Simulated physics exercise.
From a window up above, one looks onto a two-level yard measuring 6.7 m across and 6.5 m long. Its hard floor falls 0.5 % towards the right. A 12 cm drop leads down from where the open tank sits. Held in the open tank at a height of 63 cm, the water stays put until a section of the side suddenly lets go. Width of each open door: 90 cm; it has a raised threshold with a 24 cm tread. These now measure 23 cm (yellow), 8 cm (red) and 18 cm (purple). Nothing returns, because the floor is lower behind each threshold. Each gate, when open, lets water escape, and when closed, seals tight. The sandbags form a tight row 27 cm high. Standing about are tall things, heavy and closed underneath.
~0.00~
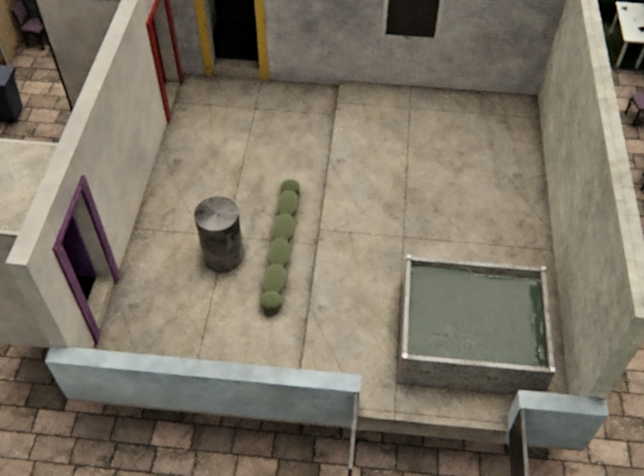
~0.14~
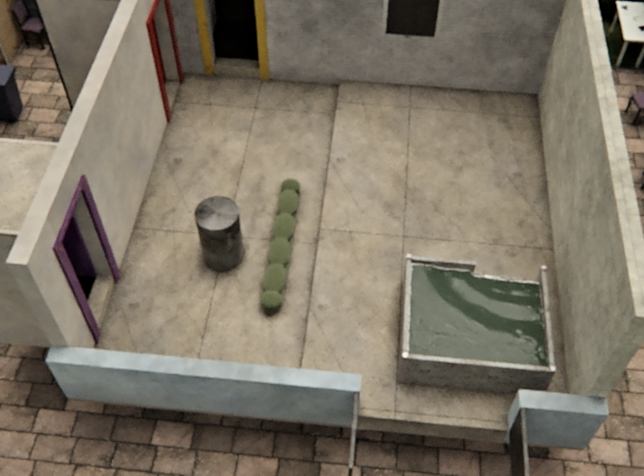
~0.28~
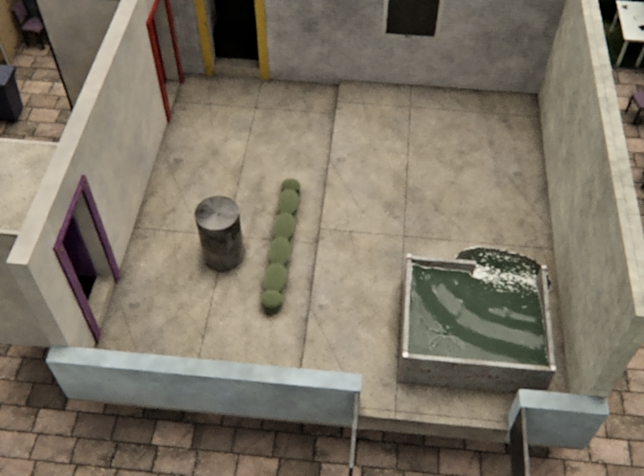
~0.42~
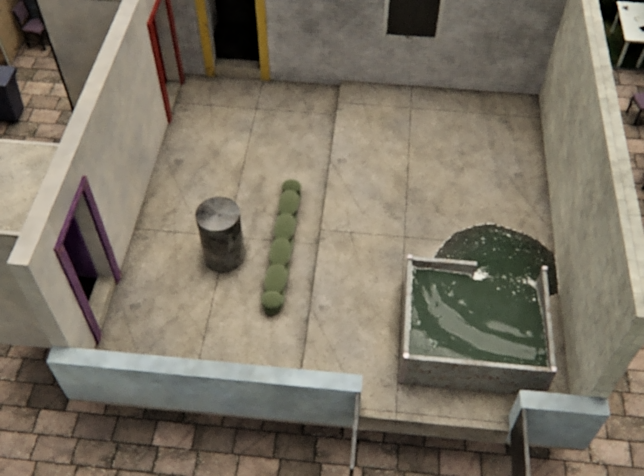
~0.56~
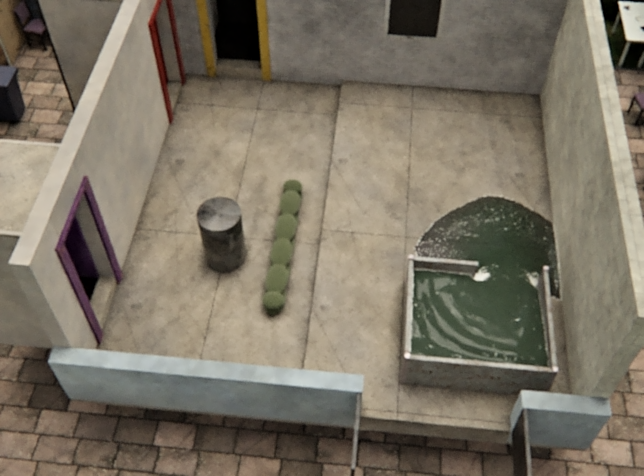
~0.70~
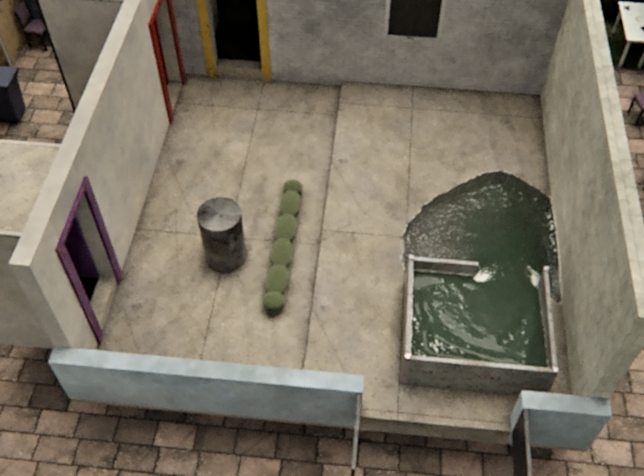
In a walled yard seen from above, green water in a square open tank churned, then poured out through a gap on its far side and spread across the floor behind it in a widening, rounded pool.
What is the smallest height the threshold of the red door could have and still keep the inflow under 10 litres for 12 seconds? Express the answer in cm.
12 cm.
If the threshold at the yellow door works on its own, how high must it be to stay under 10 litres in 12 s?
For yellow: Close to 7.0 cm.
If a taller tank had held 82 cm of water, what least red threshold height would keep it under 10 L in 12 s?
About 19 centimetres.
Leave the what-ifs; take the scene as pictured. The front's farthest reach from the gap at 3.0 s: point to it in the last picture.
At about (308, 83).
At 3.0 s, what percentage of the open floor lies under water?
Close to 35 per cent of it is wet.
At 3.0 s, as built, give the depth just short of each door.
Door by door in cm - yellow 0, red 0, purple 0.
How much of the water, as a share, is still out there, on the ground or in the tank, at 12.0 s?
I'd say near 96 per cent is still there.
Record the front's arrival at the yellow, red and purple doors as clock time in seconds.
The yellow door at 3.6 s, the red door at 4.5 s and the purple door at 7.0 s.
After 1.4 s water covers 25 % of the floor, deepest (29 cm) near (511, 283); it has not reached the red door.
After 3.0 s water covers 35 % of the floor, deepest (27 cm) near (501, 112); it has not reached the red door.
After 12.0 s water covers 90 % of the floor, deepest (10 cm) near (292, 397); 6 cm at the red door, 56 litres in over its 8 cm threshold.
At the red door as built, the water arrived by 4.4 s and peaked near 16 cm at 5.0 s.
Run again over the same 12 s with other heights there, 27 litres in over 10 cm, 4 litres over 13.5 cm. The limit of 10 litres is kept from about 12 cm up.
